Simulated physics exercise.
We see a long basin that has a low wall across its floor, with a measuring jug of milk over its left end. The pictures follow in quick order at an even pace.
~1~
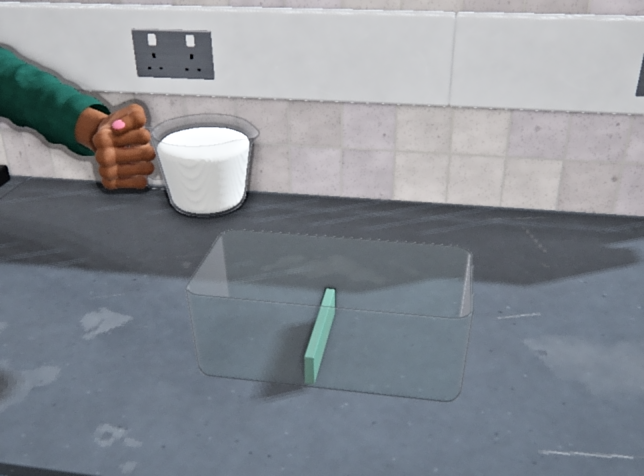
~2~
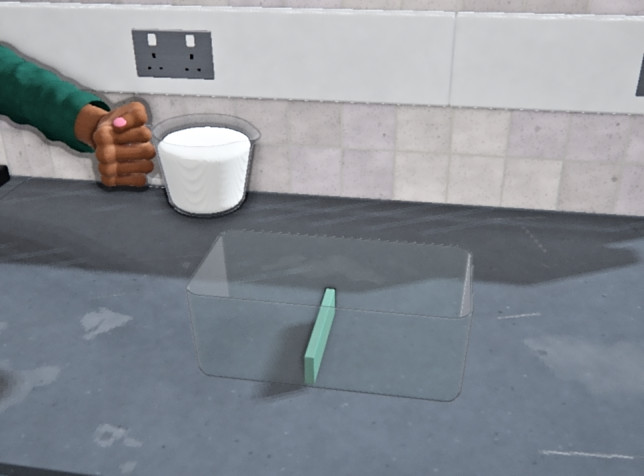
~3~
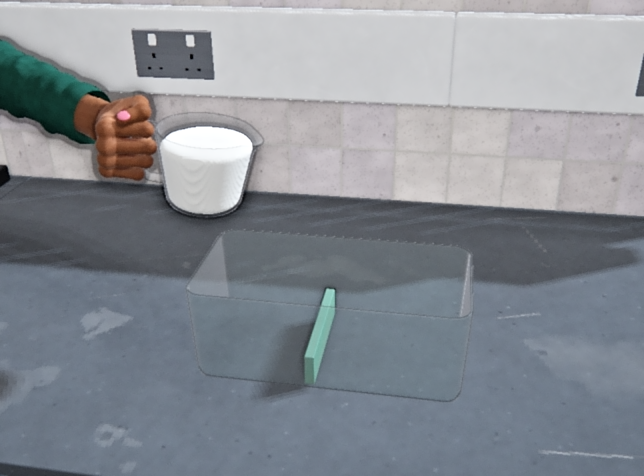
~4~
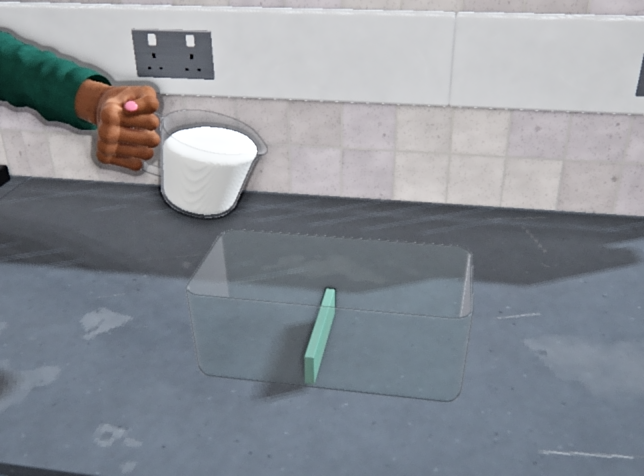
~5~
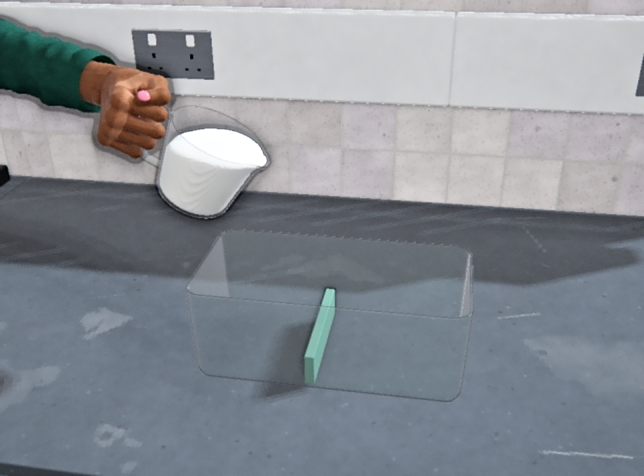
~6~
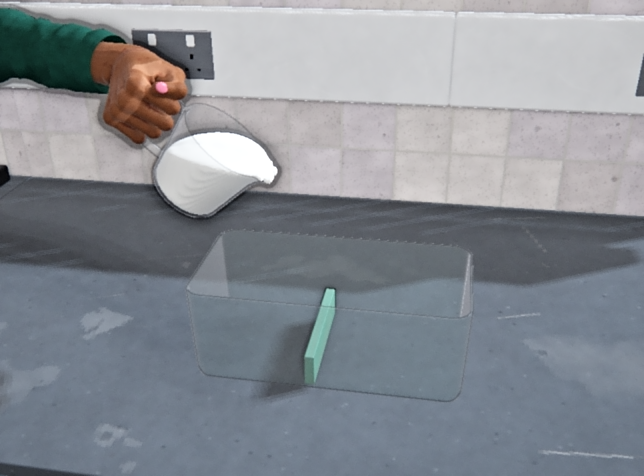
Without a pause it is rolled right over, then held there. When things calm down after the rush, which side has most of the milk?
Most of it is on the left.
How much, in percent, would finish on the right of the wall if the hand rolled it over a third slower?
Close to 30 per cent.
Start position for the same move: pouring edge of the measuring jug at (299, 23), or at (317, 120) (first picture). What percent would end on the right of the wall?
In order, some 85 and 85 percent.
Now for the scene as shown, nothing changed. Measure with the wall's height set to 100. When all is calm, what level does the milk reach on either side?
Left of the wall 40 %, right of the wall 10 %.
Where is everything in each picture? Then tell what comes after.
In the first frame, it leans 0°; its right rim is at (259, 134); the milk meets the walls at (163, 138) and (249, 143); the long basin's rim runs from (205, 260) to (472, 282); the wall's top is at (321, 322).
In the second frame, it leans 2°; its right rim is at (260, 136); the milk meets the walls at (163, 138) and (250, 144).
In the third frame, it leans 7°; its right rim is at (263, 142); the milk meets the walls at (165, 136) and (252, 146).
In the fourth frame, it leans 16°; its right rim is at (267, 151); the milk meets the walls at (169, 136) and (256, 150).
In the fifth frame, it leans 27°; its right rim is at (270, 164); the milk meets the walls at (171, 141) and (265, 155).
In the sixth frame, it leans 41°; its right rim is at (271, 179); the milk meets the walls at (165, 153) and (264, 166); 3 per cent is over the edge.
A moment on, the tilt is 114° and 21 per cent is still to pour, 39 is left of the wall and 11 right of it.
Next, the tilt is 119° and 0 per cent is still to pour, 80 is left of the wall and 14 right of it.
Then the tilt is 119° and 0 per cent is still to pour, 76 is left of the wall and 20 right of it.
Later the tilt is 119° and 0 per cent is still to pour, 76 is left of the wall and 21 right of it.
Finally, 76 per cent lies left of the wall, 21 right of it and 3 outside.
